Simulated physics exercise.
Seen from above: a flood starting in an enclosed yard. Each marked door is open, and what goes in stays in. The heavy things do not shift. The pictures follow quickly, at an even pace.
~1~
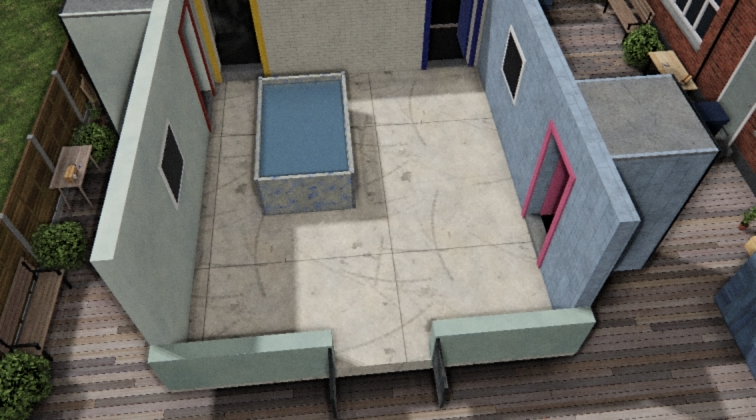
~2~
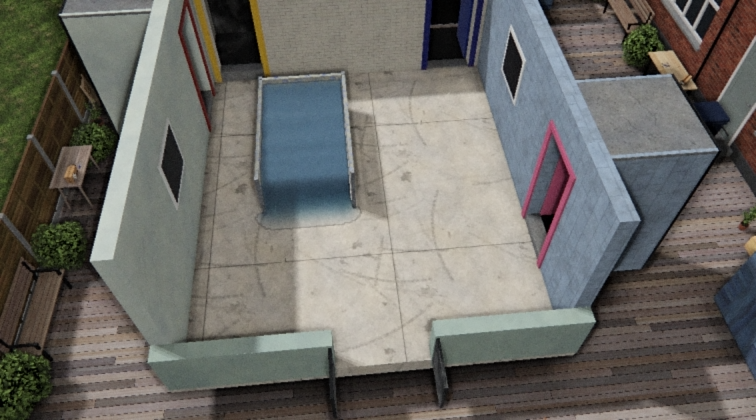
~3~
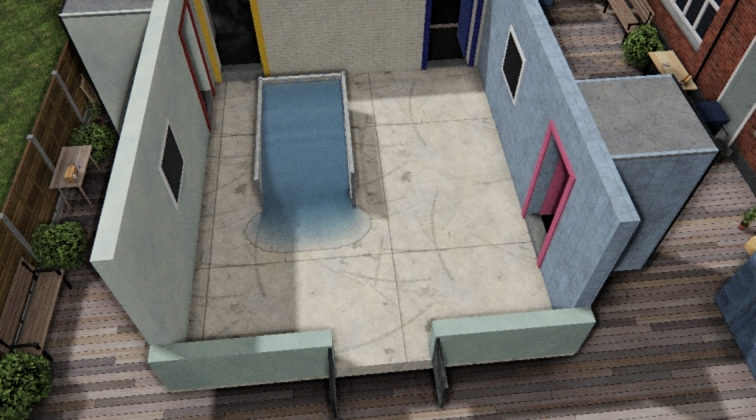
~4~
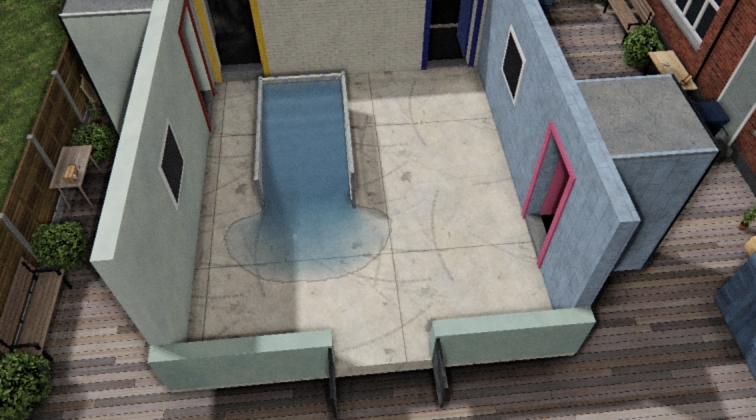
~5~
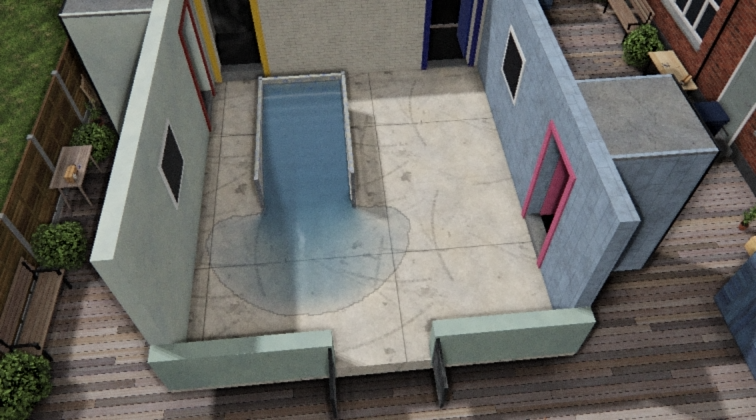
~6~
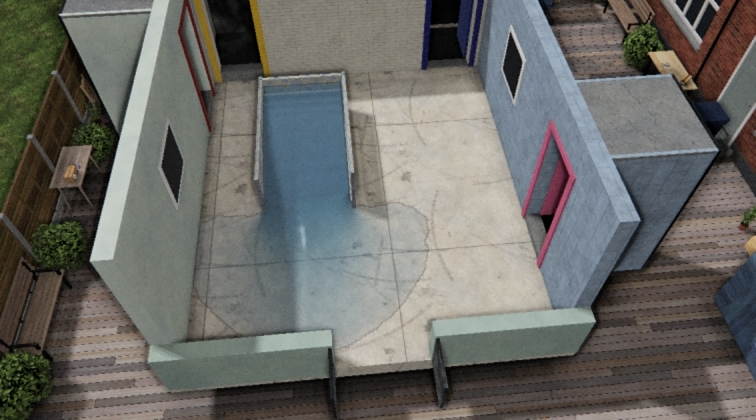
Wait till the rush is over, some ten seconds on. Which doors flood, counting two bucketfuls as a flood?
In the end: The yellow door holds within the limit; the red door holds within the limit; the blue door floods; the pink door holds within the limit.
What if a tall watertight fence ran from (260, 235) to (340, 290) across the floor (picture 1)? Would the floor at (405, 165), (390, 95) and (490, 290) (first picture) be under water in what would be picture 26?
One after the other: No water, no water, flooded.
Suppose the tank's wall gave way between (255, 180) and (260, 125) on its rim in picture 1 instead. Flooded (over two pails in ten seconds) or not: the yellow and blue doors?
My reading: Yellow door goes over; blue door lets more in.
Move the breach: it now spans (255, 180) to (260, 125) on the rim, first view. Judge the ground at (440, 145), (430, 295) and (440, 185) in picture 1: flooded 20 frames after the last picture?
In that order: No water, awash, dry.
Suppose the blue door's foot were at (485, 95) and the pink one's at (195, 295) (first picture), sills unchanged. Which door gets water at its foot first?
That is the pink-painted one.
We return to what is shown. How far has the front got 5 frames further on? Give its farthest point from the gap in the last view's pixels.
Around (489, 339).
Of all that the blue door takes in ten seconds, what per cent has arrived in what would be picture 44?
Near 0 in a hundred.
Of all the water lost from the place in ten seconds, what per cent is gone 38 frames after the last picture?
Roughly 80 per cent.
A moment on, water covers 35 % of the floor; the yellow door not reached, the red door not reached, the blue door not reached, the pink door not reached.
Next, water covers 40 % of the floor; the yellow door not reached, the red door not reached, the blue door not reached, the pink door not reached.
Then, water covers 50 % of the floor; the yellow door not reached, the red door not reached, the blue door not reached, the pink door wet at the sill, nothing in.
Later, water covers 85 % of the floor; the yellow door wet at the sill, nothing in, the red door wet at the sill, nothing in, the blue door not reached, the pink door wet at the sill, nothing in.
In the end, water covers 100 % of the floor; the yellow door wet at the sill, nothing in, the red door wet at the sill, nothing in, the blue door over two buckets in, the pink door wet at the sill, nothing in.
